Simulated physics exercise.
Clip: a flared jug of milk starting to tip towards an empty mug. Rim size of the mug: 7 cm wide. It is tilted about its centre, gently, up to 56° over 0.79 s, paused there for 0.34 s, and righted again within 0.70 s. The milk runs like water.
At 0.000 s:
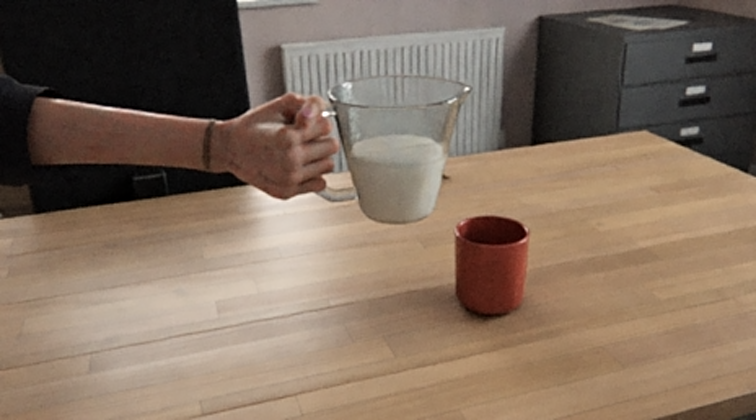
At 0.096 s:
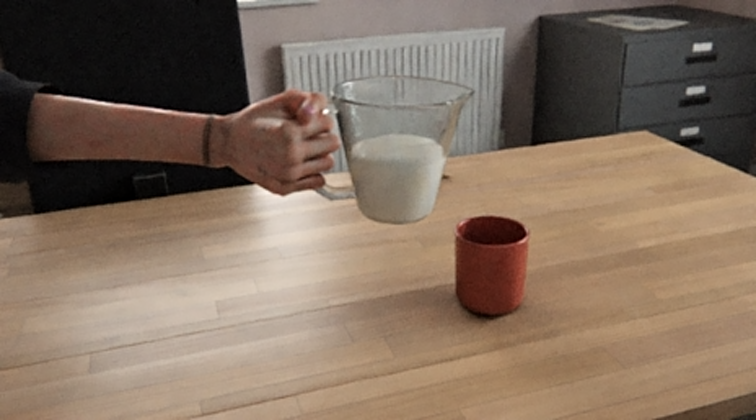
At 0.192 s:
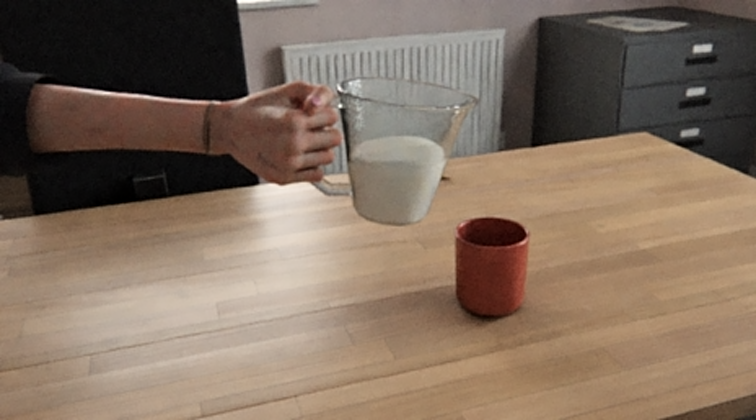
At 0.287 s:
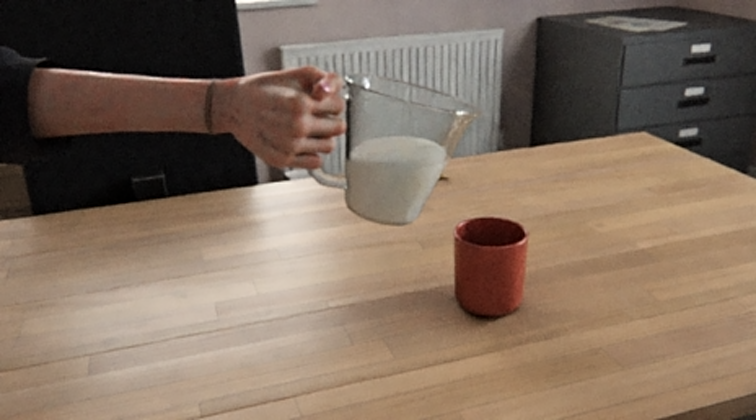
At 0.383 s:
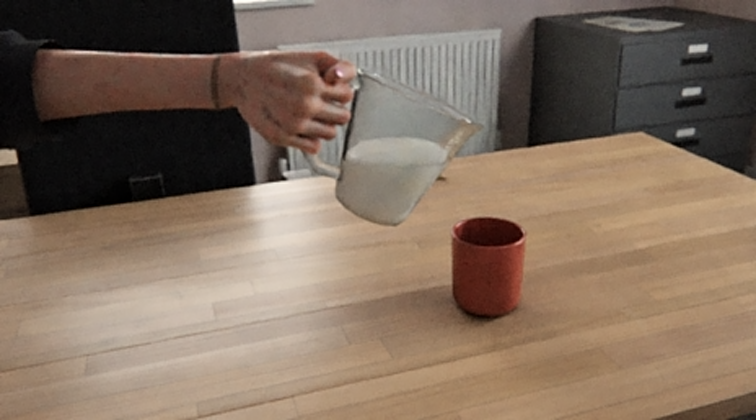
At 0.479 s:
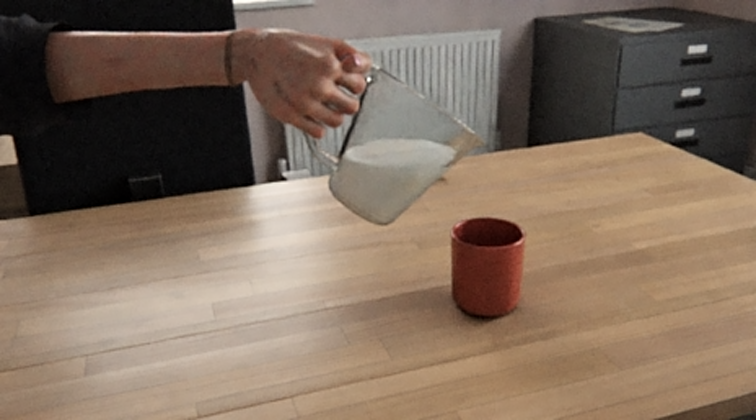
To begin with, a hand holds a clear glass jug of milk upright by its handle, above a wooden table and to the left of a red mug. The hand then tilts the jug to the right, slightly at first and then more steeply, and the milk shifts towards the lowering rim.
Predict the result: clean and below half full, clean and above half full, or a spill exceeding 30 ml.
Clean, below half.
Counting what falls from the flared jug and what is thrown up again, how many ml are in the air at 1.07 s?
25 ml, approximately.
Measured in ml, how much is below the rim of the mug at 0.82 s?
Close to 10 ml.
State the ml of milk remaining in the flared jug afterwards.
Close to 250 ml.
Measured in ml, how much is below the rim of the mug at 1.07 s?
I'd put it at about 60 ml.
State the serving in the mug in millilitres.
Volume: Approx. 110 ml.
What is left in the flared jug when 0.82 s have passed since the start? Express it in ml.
320 ml, roughly.
By 0.82 s the tilt is 56° and the mug has 10 ml, the flared jug 325 ml, and 0 ml is on the table top.
By 1.07 s the tilt is 56° and the mug has 60 ml, the flared jug 275 ml, and 0 ml is on the table top.
By 1.34 s the tilt is 45° and the mug has 100 ml, the flared jug 250 ml, and 5 ml is on the table top.
By 1.62 s the tilt is 12° and the mug has 110 ml, the flared jug 250 ml, and 5 ml is on the table top.
At rest the mug has 110 ml, the flared jug 250 ml, and 5 ml is on the table top.
